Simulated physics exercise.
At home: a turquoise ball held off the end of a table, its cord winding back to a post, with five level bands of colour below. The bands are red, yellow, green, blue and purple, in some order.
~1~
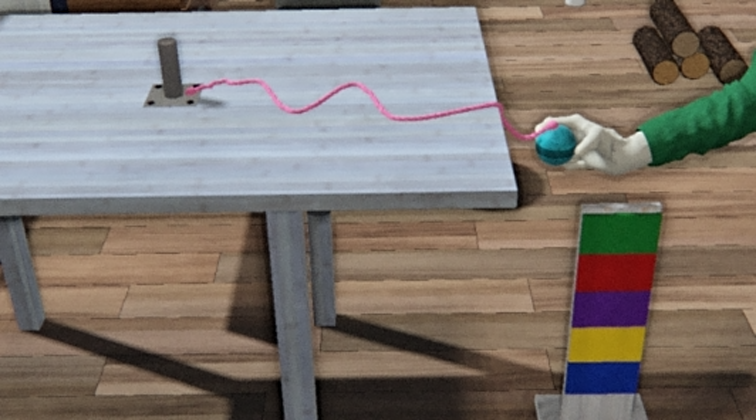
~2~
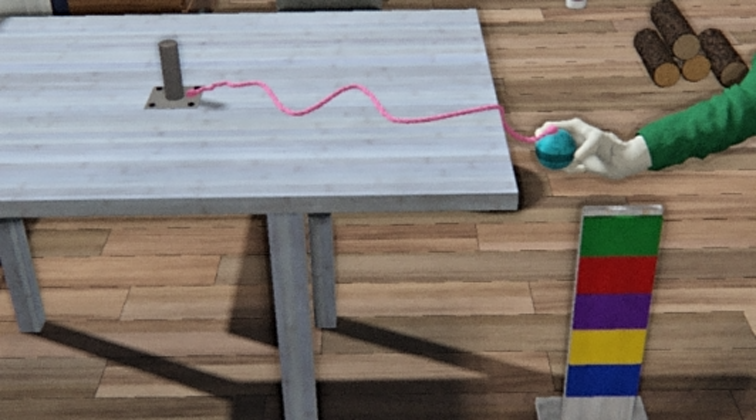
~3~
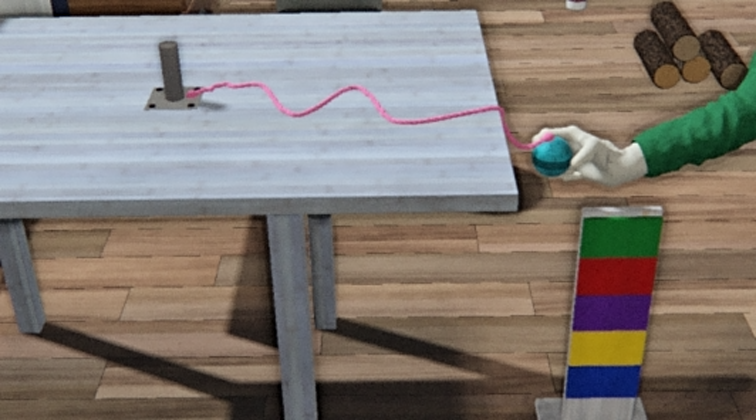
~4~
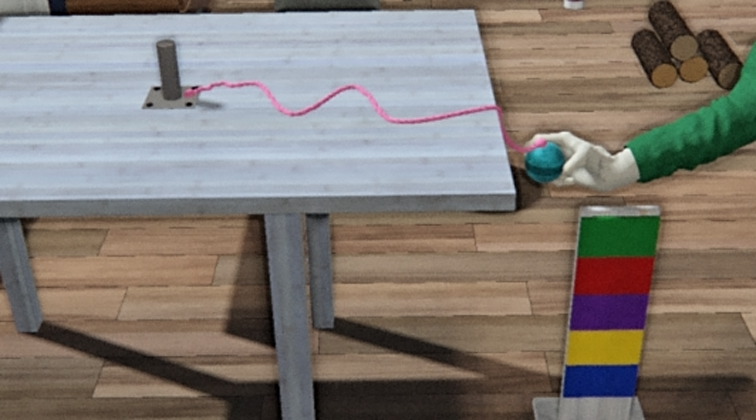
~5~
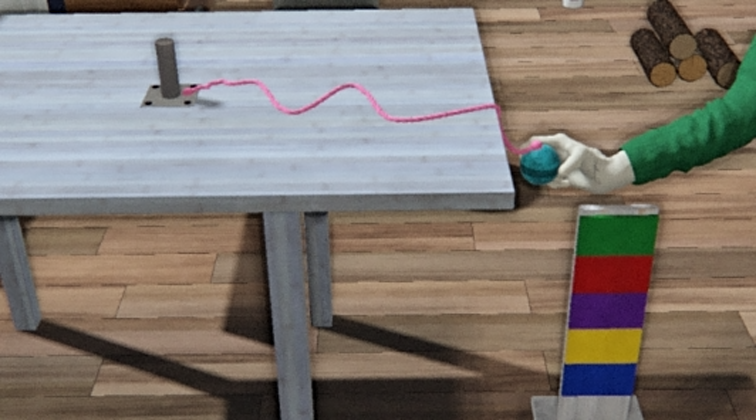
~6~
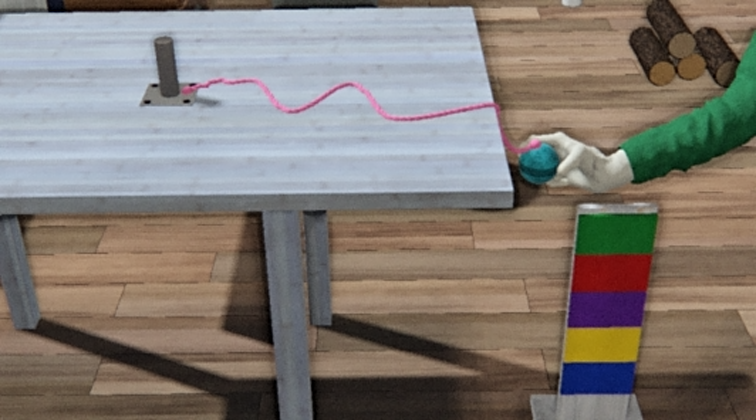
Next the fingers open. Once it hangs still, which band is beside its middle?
The purple one.
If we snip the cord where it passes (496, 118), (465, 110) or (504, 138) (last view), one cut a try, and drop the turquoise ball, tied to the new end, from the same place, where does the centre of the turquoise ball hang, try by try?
About (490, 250), (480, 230) and (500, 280).
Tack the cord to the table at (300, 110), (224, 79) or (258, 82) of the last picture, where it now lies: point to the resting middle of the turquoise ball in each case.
In that order: (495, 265), (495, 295) and (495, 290).
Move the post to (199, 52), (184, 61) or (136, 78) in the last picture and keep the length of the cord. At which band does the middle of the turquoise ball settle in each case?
Try by try: Purple; purple; red.
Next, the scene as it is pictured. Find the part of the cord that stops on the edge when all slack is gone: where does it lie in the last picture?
At (374, 102), roughly.
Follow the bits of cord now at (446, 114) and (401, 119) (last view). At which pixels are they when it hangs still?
They go to (491, 189) and to (493, 152).
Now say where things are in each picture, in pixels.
The first frame shows turquoise ball (556, 145); green (621, 235); red (616, 274); purple (611, 311); yellow (607, 346); blue (603, 379).
The second frame shows turquoise ball (556, 150); cord through (227, 83) (280, 106) (341, 91) (388, 116) (478, 110).
The third frame shows turquoise ball (552, 157).
The fourth frame shows turquoise ball (545, 162); cord through (225, 83) (278, 106) (339, 91) (386, 117) (476, 111).
The fifth frame shows turquoise ball (540, 165).
The sixth frame shows turquoise ball (539, 163); cord through (223, 80) (276, 103) (337, 88) (384, 114) (474, 108).
Early on, ball near (506, 304); level with purple.
Midway, ball near (460, 309); level with purple.
Near the end, ball near (495, 312); level with purple.
Finally, ball near (488, 312); level with purple. The cord holds its middle at purple.
